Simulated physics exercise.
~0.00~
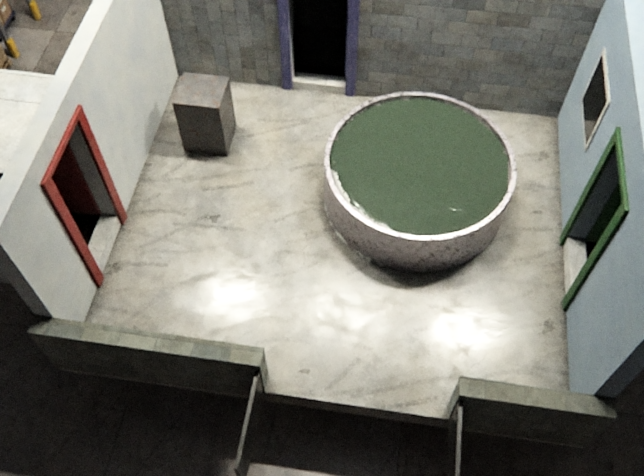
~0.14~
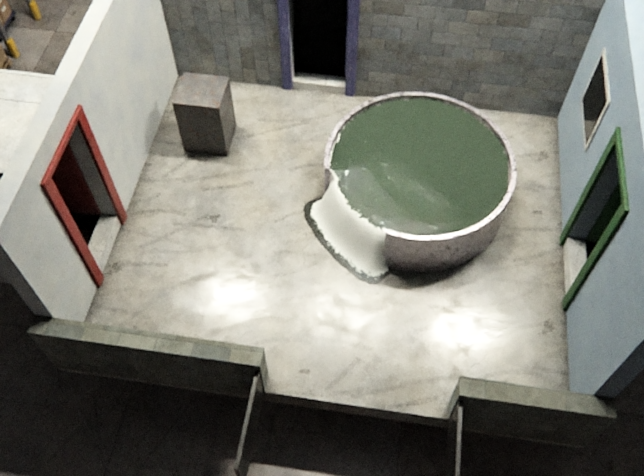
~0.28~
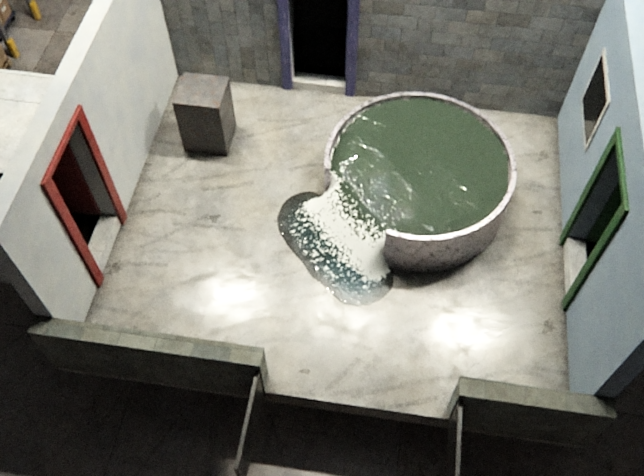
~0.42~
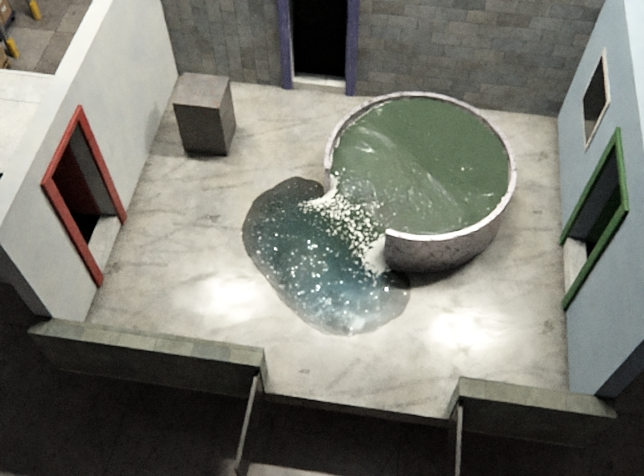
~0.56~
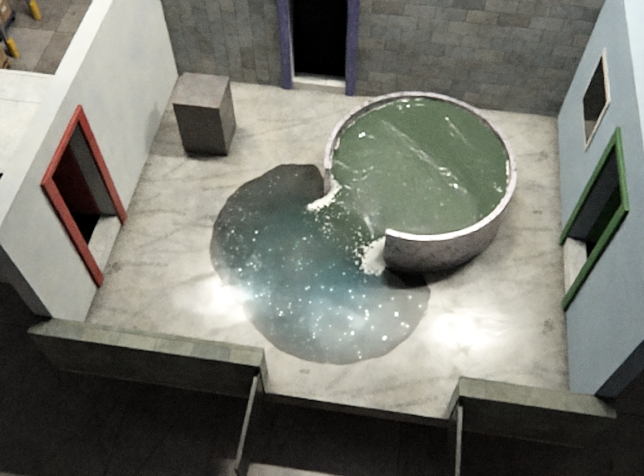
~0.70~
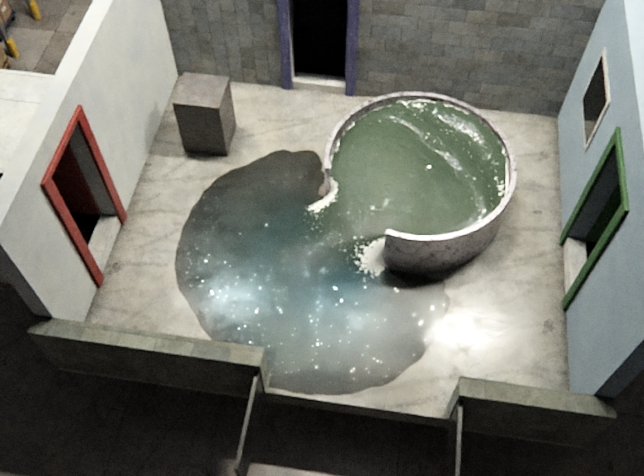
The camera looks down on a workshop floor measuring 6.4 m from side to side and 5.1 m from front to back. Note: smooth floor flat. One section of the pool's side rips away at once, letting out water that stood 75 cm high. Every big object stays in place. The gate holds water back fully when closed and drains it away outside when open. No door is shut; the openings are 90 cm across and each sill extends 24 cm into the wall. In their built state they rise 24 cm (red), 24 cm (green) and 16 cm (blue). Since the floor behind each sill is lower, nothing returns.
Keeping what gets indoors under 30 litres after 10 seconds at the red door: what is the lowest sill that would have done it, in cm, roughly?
Close to 26 cm is just enough.
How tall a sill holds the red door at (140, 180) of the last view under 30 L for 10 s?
It needs roughly 14.0 cm.
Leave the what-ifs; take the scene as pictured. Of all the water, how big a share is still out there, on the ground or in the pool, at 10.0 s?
Some 72 %.
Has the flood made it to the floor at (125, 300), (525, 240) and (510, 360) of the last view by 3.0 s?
So, in order, I'd say got wet, then stayed dry, then stayed dry.
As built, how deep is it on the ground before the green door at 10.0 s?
It stands about 4.5 centimetres deep.
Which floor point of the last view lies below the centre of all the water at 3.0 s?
Near (302, 235).
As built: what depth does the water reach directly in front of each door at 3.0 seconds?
Lab note, cm: Red 29; green 0; blue 0.
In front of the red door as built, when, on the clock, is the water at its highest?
It peaks at about 2.4 s.
After 1.4 s water covers 45 % of the floor, deepest (56 cm) near (76, 346); 17 cm at the red door, 0 litres in over its 24 cm sill.
After 3.0 s water covers 45 % of the floor, deepest (38 cm) near (76, 346); 29 cm at the red door, 32 litres in over its 24 cm sill.
After 10.0 s water covers 95 % of the floor, deepest (15 cm) near (553, 135); 11 cm at the red door, 38 litres in over its 24 cm sill.
At the red door as built, the water arrived by 1.1 s and peaked near 37 cm at 2.4 s.
Run again over the same 10 s with other heights there, 64 litres in over 20.5 cm, 19 litres over 28 cm. The limit of 30 litres is kept from about 26 cm up.
